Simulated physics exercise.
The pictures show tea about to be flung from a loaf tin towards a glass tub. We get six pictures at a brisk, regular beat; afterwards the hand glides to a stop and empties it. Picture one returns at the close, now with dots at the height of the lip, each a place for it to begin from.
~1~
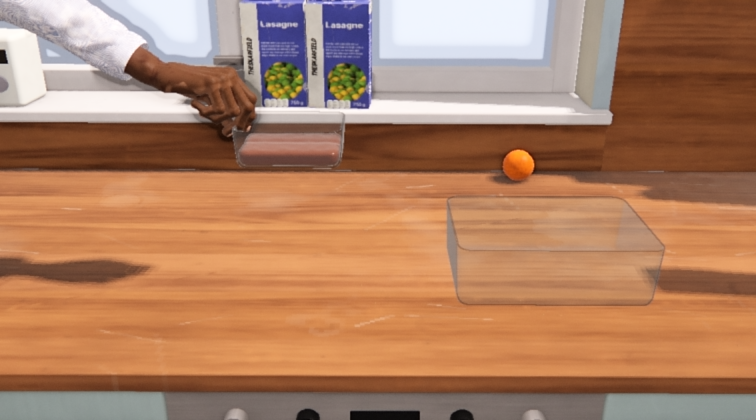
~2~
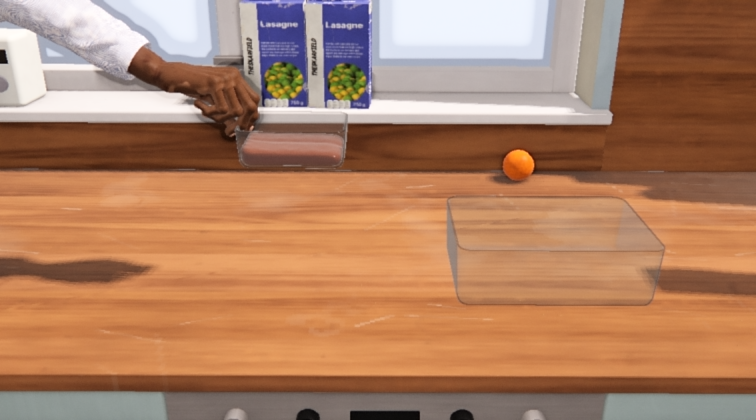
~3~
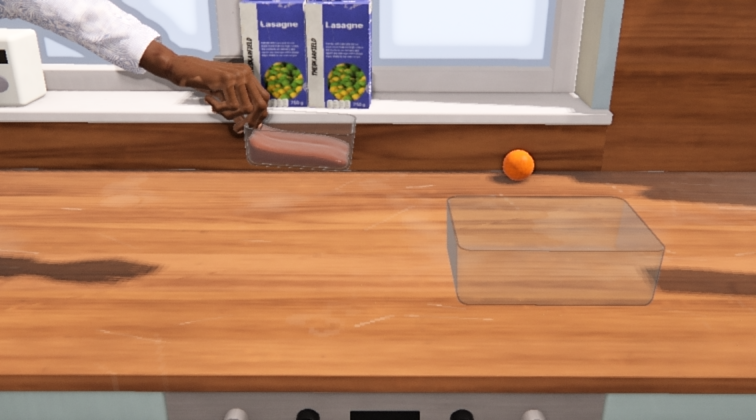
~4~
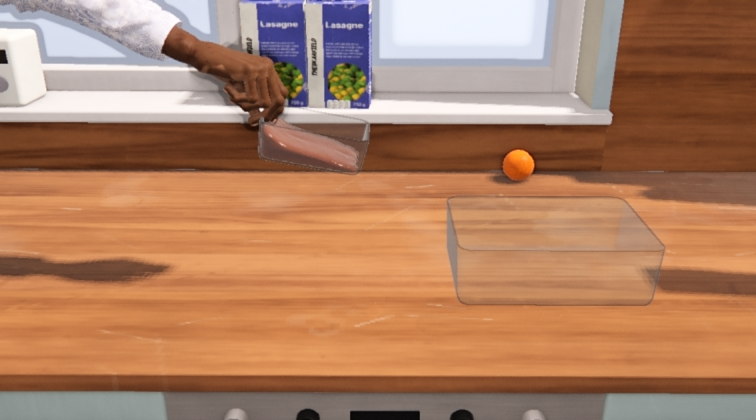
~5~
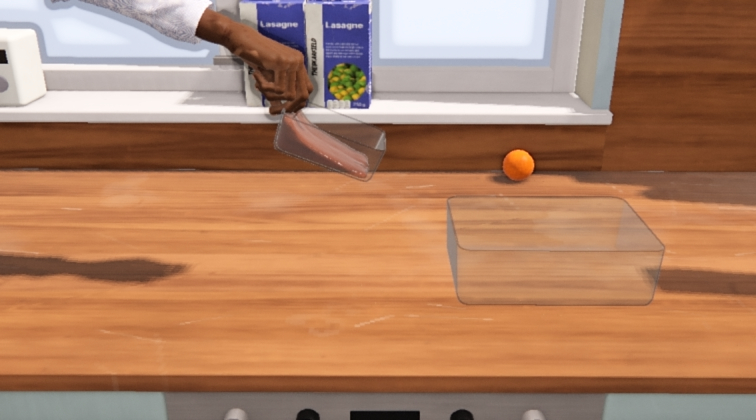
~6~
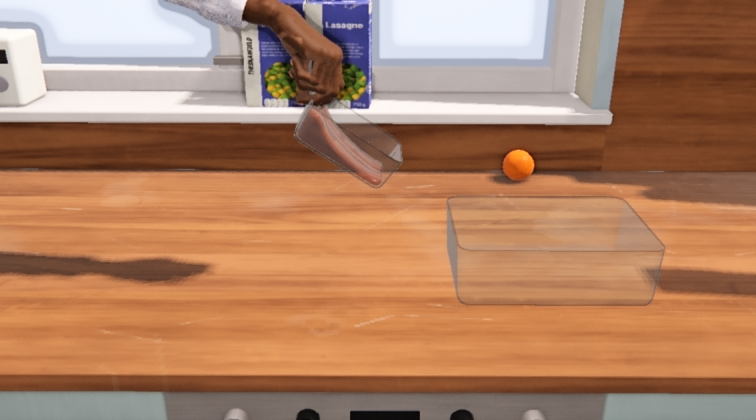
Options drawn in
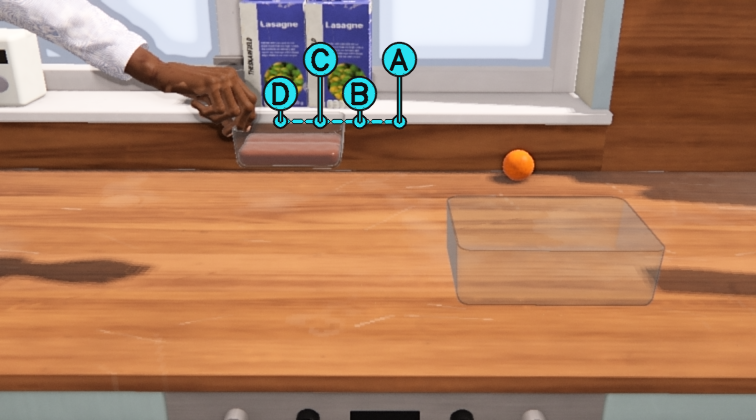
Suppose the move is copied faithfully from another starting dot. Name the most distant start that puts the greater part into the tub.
Use dot C.
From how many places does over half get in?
Three.
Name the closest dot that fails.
Here it is dot D.
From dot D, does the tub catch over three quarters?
No, less.
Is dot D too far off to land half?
Yes.
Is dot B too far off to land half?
No.
On the marked copy, A at (399, 121); B at (359, 121); C at (320, 121); D at (280, 121).
For dot A, about 91 % lands in the tub, 2 % falls short and 7 % goes beside or beyond.
For dot B, about 89 % lands in the tub, 2 % falls short and 8 % goes beside or beyond.
For dot C, about 73 % lands in the tub, 21 % falls short and 6 % goes beside or beyond.
For dot D, about 29 % lands in the tub, 66 % falls short and 5 % goes beside or beyond.
